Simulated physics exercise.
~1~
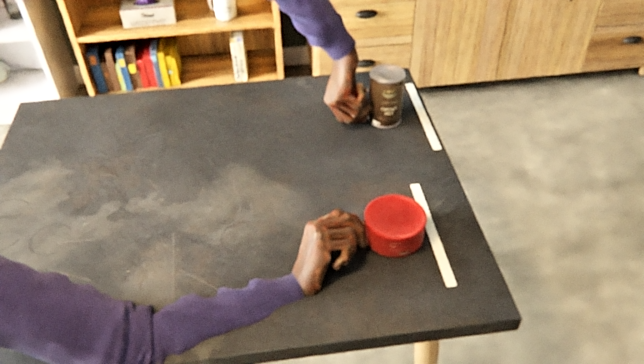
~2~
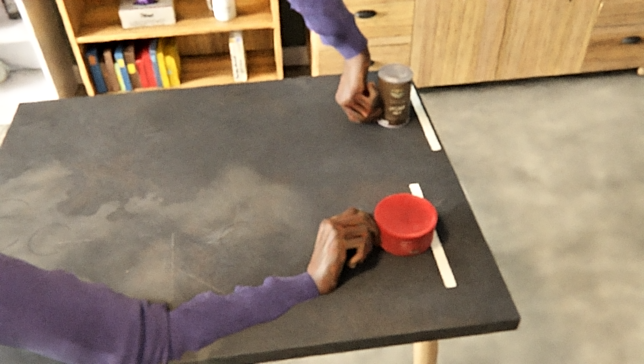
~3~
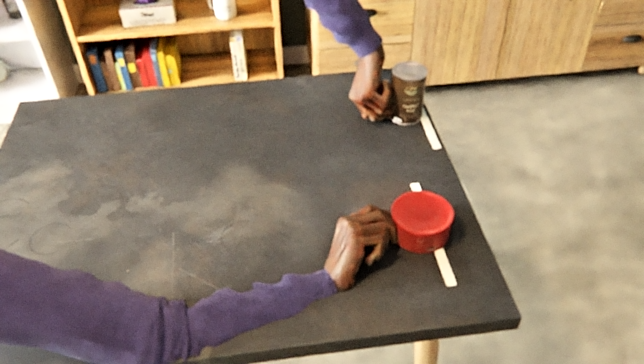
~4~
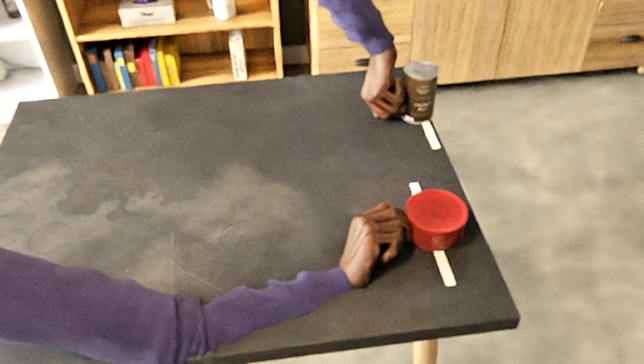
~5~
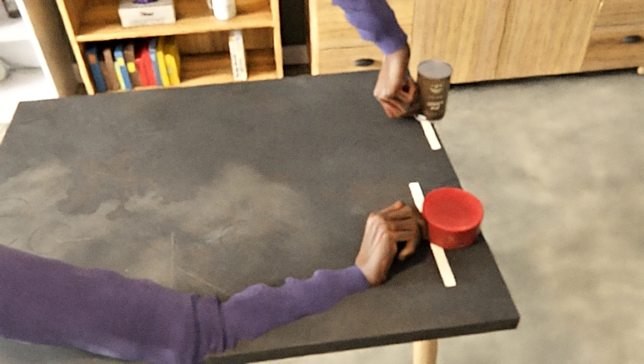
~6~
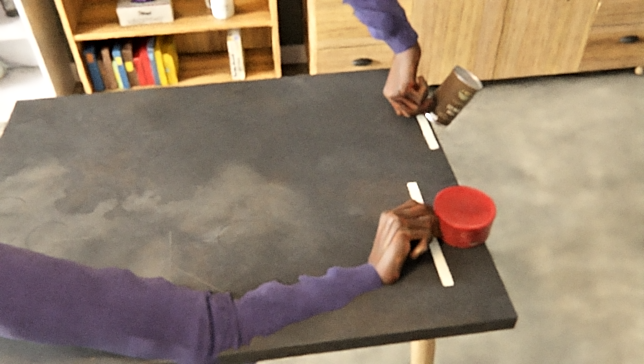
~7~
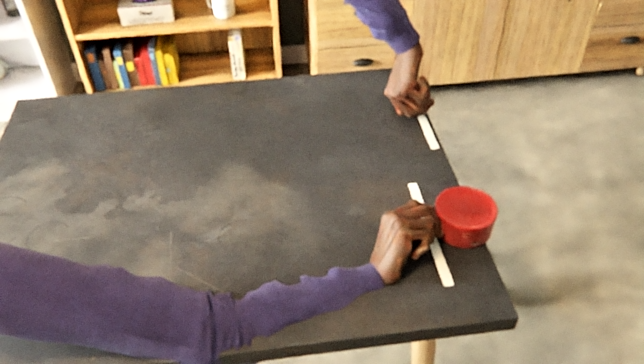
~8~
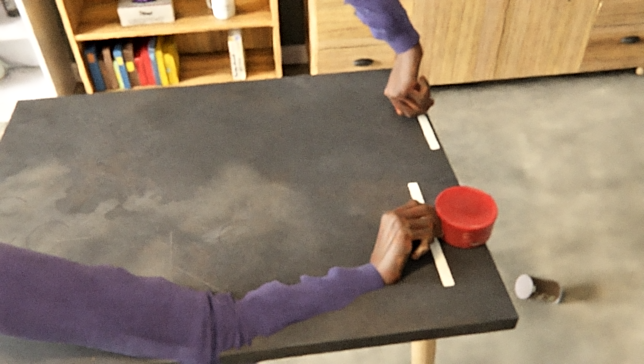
A red tub and a brown tin stand near the right side of a dark tabletop, seen from above at a slight angle, with a pale strip of tape by each and wooden shelves and cabinets behind. Two hands in purple sleeves rest behind them, the tub nearer and the tin farther off. The hands push both steadily right, across the tape towards the edge. The tin reaches the edge, leans outward and drops out of sight, while the tub stops at the brink. At the end the tin lies on its side on the grey floor, and the tub remains on the table.
